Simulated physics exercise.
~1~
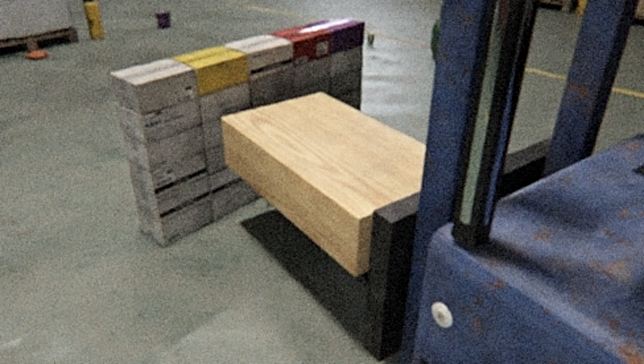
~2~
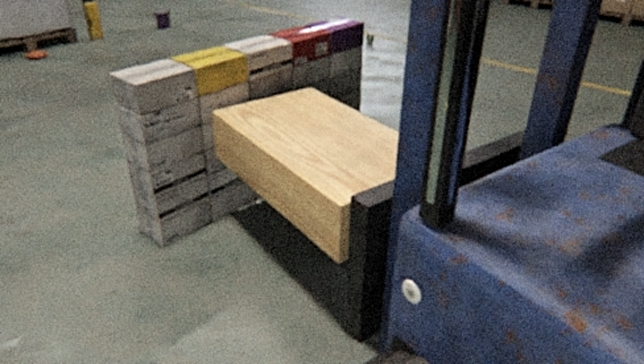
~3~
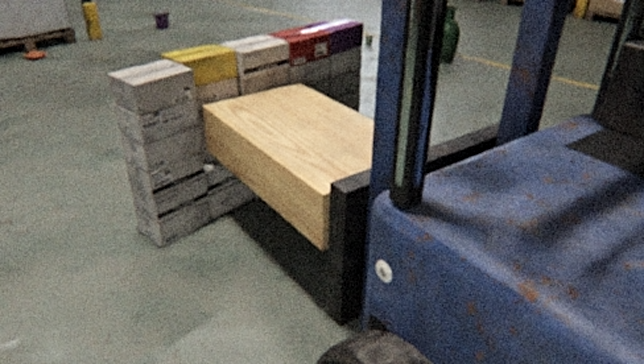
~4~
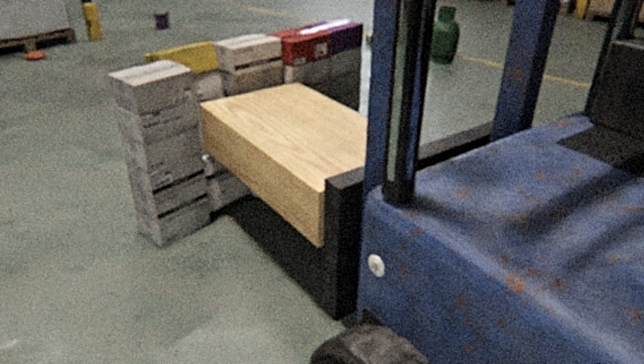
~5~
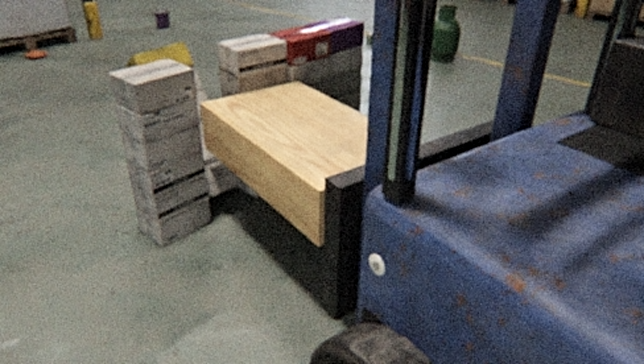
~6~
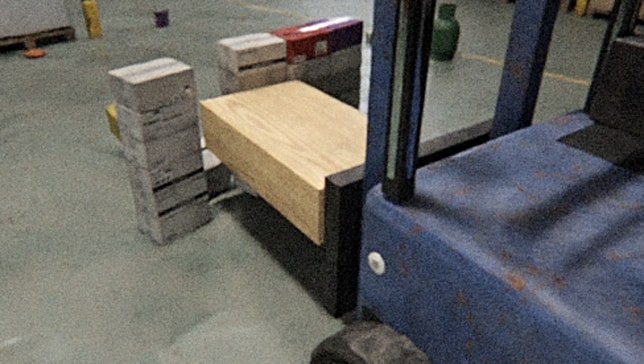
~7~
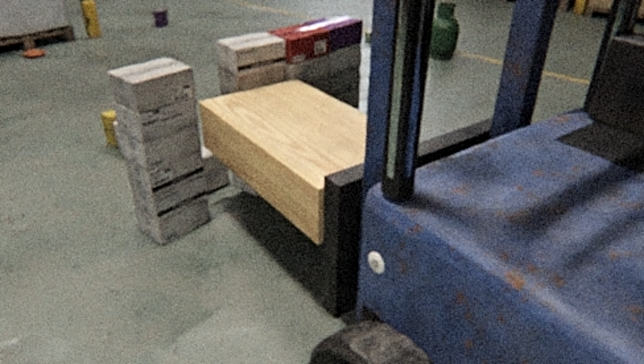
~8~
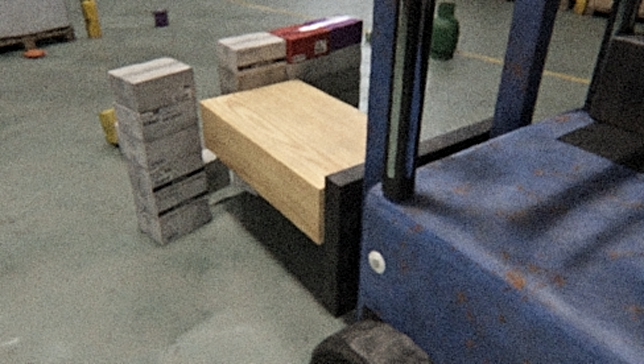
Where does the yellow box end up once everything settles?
It comes down from the top of the wall and ends up on the floor, partly hidden behind the pale column at the left end, which still stands.
